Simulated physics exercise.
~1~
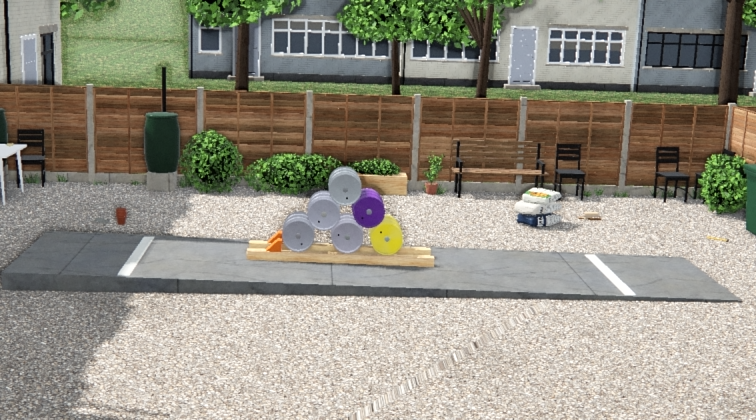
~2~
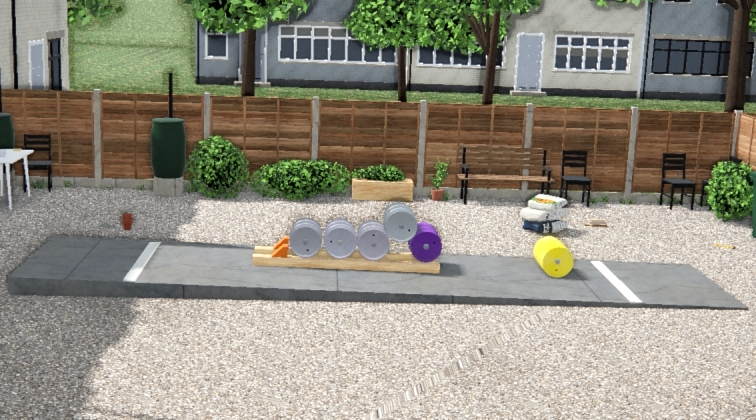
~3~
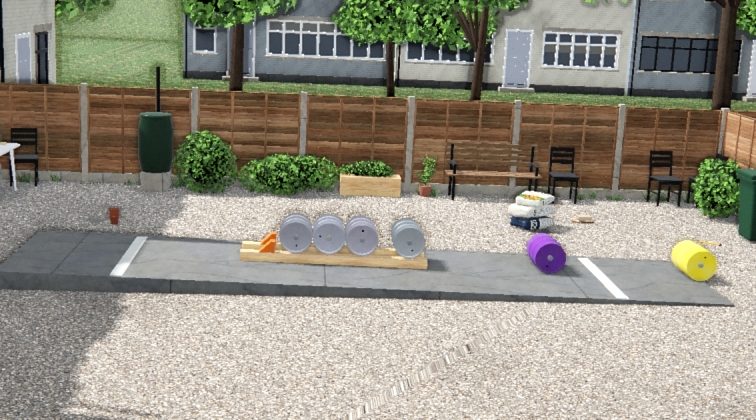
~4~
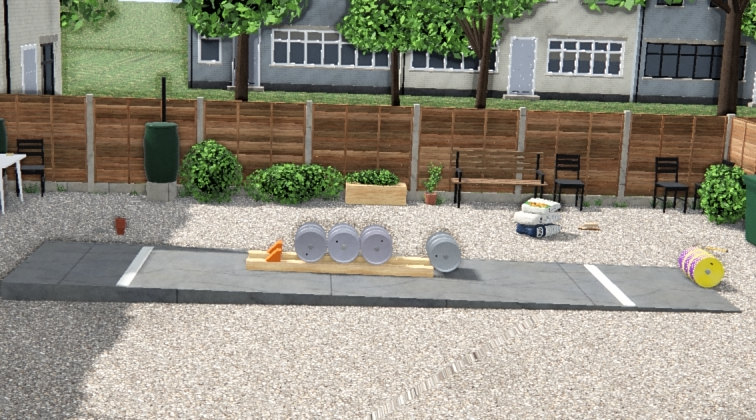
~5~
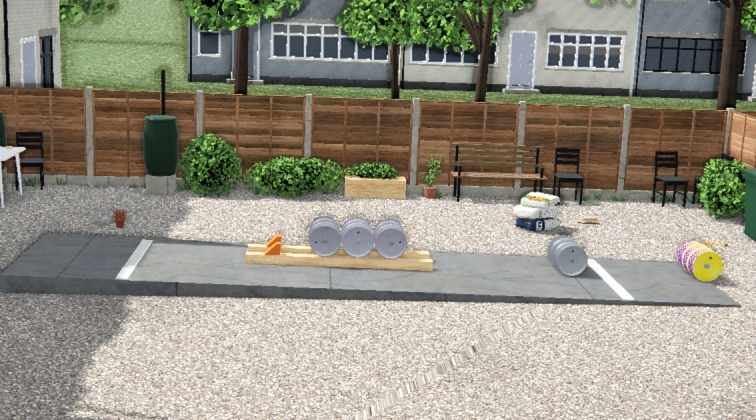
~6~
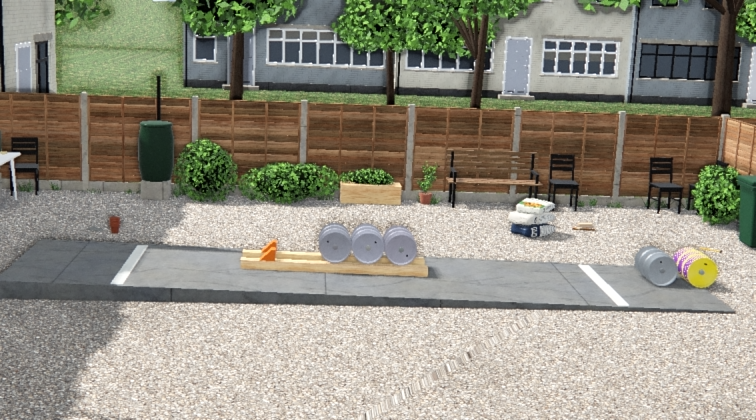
Gravel yard with stacked drums collapsing on timbers, yellow, purple, then a grey one rolling right beyond the white line, three staying.
